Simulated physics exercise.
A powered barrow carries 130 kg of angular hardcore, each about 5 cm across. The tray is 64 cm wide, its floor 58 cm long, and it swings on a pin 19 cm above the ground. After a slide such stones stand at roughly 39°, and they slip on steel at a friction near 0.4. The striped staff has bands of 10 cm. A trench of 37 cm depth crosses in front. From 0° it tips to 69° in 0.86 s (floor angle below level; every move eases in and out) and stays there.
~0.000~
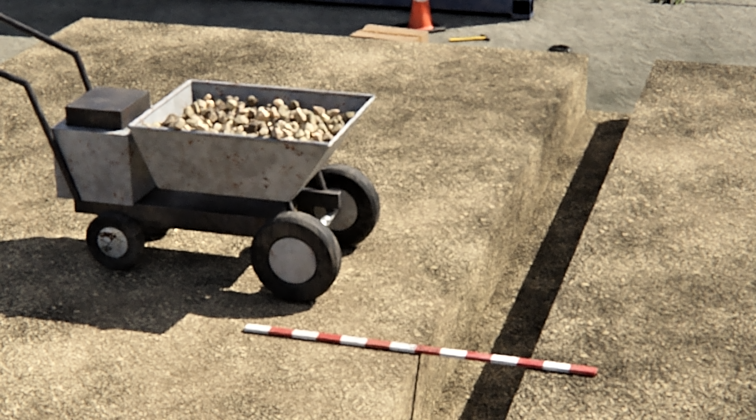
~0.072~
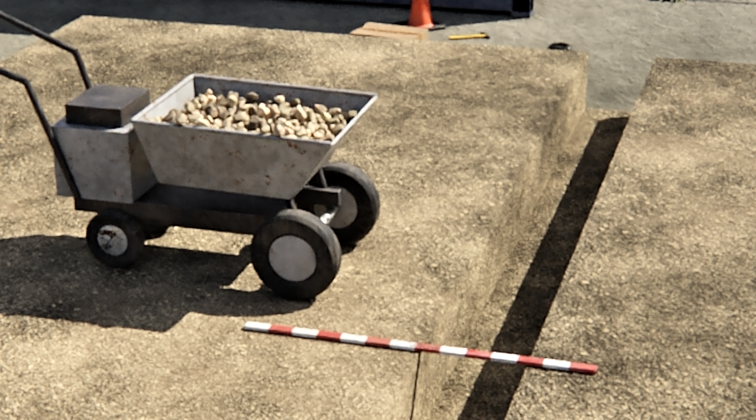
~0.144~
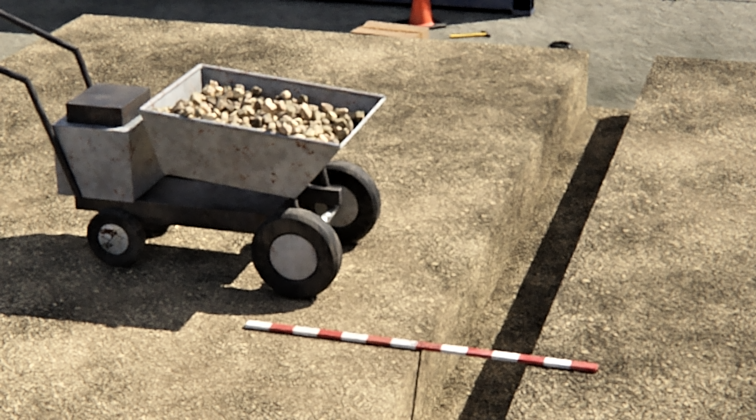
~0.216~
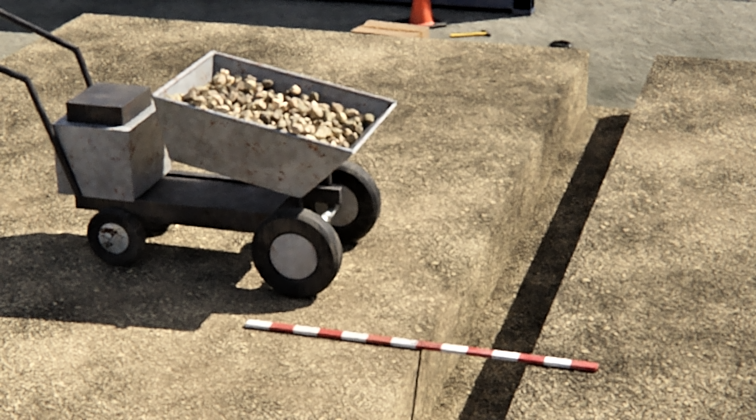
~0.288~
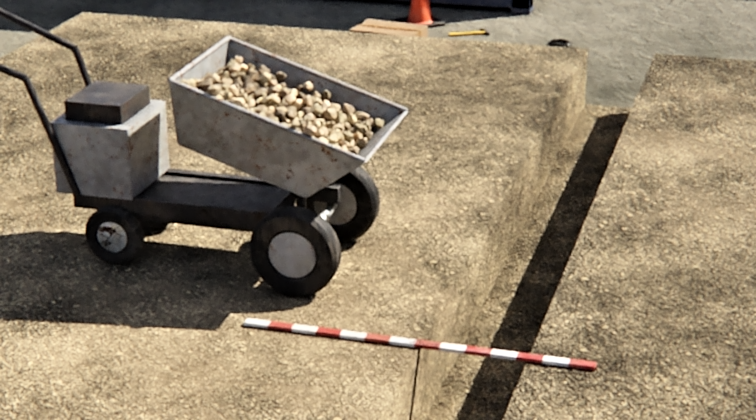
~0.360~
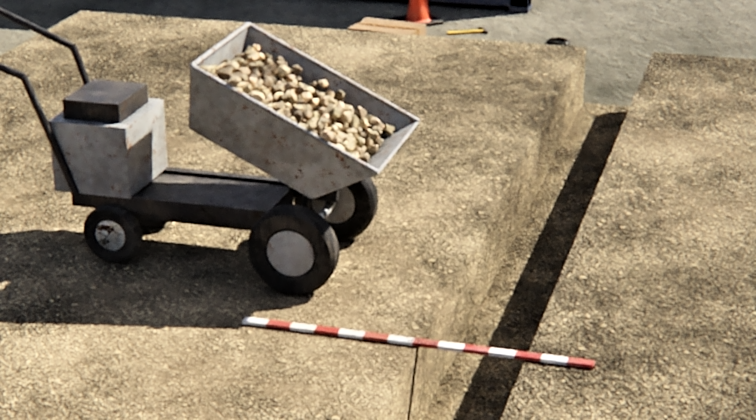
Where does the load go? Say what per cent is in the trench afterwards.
Roughly 72 per cent ends in the trench.
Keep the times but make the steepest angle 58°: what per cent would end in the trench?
In that case some 30 per cent.
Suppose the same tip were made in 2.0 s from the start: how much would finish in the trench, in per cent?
Then about 70 per cent.
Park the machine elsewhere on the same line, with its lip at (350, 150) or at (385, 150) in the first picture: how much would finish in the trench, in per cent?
About 70 and 50 per cent.
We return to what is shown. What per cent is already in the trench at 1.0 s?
Some 20 per cent.
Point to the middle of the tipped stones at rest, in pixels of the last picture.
Their middle is at about (502, 348).
After 0.6 s the floor is at 58°; 100 % in the tray; the foremost stones are at (415, 208).
After 1.0 s the floor is at 69°; 78 % in the tray, 2 % short of the trench, 20 % in the trench; the foremost stones are at (514, 369).
After 1.3 s the floor is at 69°; 44 % in the tray, 1 % short of the trench, 54 % in the trench; the foremost stones are at (575, 319).
After 3.3 s the floor is at 69°; 26 % in the tray, 2 % short of the trench, 72 % in the trench; the foremost stones are at (595, 320).
